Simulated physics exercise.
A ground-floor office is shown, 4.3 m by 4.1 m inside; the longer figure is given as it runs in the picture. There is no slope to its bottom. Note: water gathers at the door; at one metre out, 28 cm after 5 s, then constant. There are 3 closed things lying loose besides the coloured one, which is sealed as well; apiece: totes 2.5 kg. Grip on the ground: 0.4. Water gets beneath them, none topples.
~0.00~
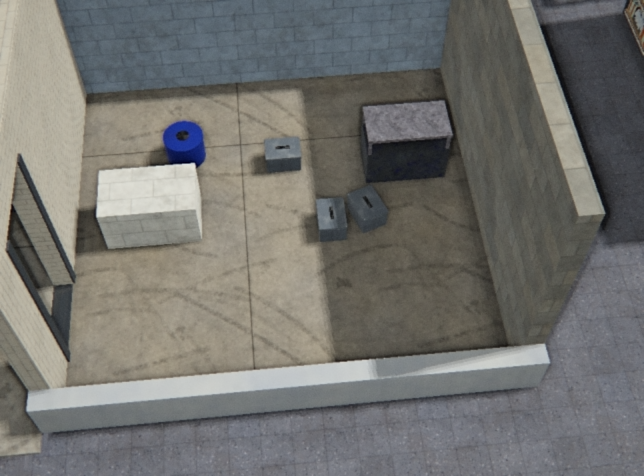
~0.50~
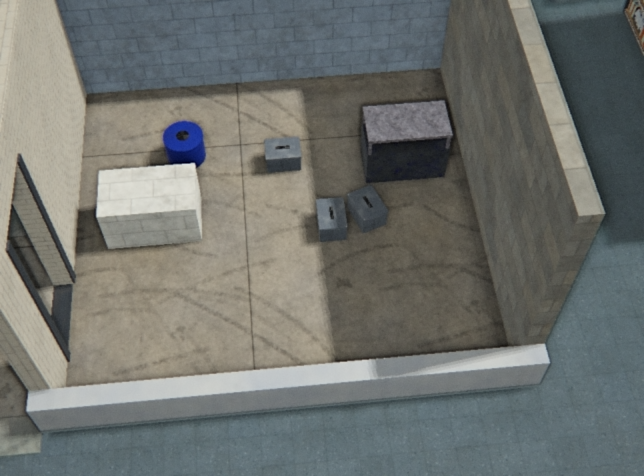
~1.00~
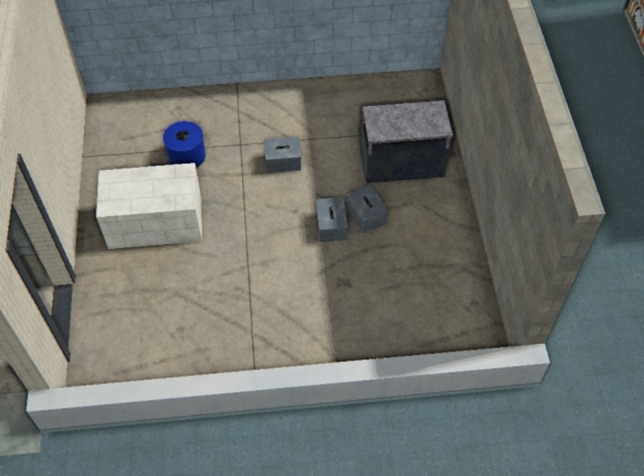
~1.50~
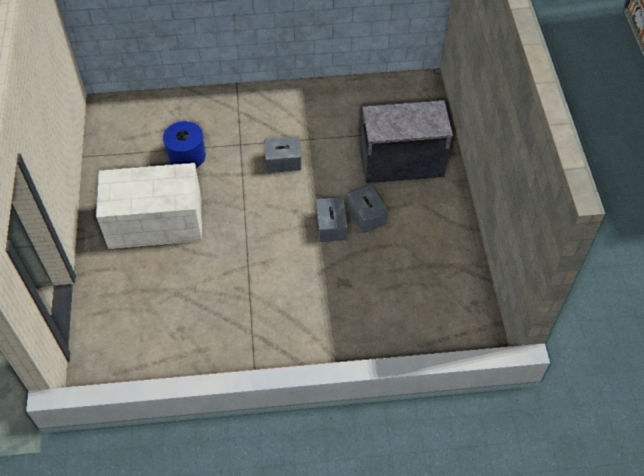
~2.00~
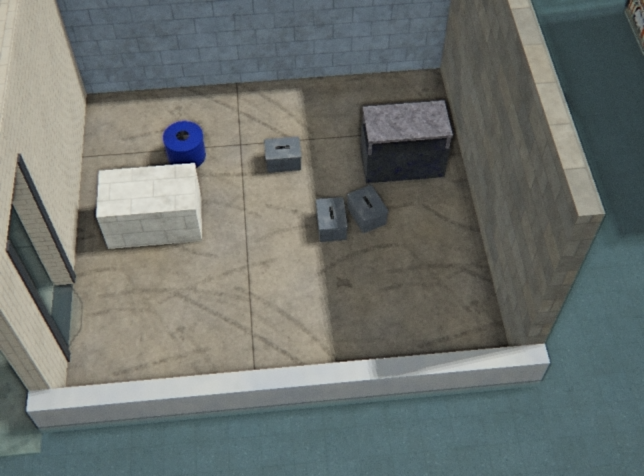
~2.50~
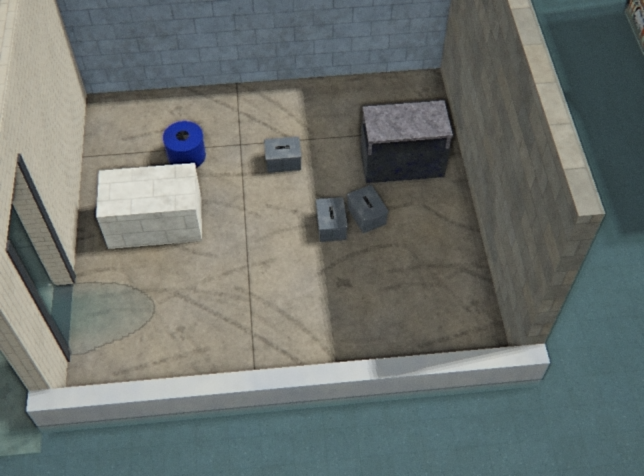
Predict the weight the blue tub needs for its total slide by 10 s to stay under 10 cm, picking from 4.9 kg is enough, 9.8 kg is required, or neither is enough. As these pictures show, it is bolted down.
The modest weight is adequate.
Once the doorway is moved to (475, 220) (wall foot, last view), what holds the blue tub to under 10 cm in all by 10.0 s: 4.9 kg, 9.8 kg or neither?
Both fall short.
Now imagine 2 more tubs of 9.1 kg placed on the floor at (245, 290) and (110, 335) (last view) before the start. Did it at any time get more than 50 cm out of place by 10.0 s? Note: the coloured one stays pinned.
Beyond, beyond.
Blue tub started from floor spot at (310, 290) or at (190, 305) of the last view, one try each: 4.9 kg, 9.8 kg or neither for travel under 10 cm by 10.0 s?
The first try gives failure with both; the second gives failure with both.
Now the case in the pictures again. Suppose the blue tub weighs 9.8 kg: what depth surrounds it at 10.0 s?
0 cm, roughly.
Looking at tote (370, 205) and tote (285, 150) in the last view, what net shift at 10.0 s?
Shifts: 100 cm / 30 cm.
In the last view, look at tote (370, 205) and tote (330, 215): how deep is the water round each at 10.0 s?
I'd estimate 12 cm for the first and 6 cm for the second.
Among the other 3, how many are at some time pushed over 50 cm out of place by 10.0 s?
Total: 2.
After 3.5 s the blue tub would be 0 cm from its start with 4.9 kg and 0 cm from its start with 9.8 kg; 0 cm of water round it then.
After 4.5 s the blue tub would be 0 cm from its start with 4.9 kg and 0 cm from its start with 9.8 kg; 0 cm of water round it then.
After 7.0 s the blue tub would be 0 cm from its start with 4.9 kg and 0 cm from its start with 9.8 kg; 0 cm of water round it then.
After 10.0 s the blue tub would be 0 cm from its start with 4.9 kg and 0 cm from its start with 9.8 kg; 0 cm of water round it then.
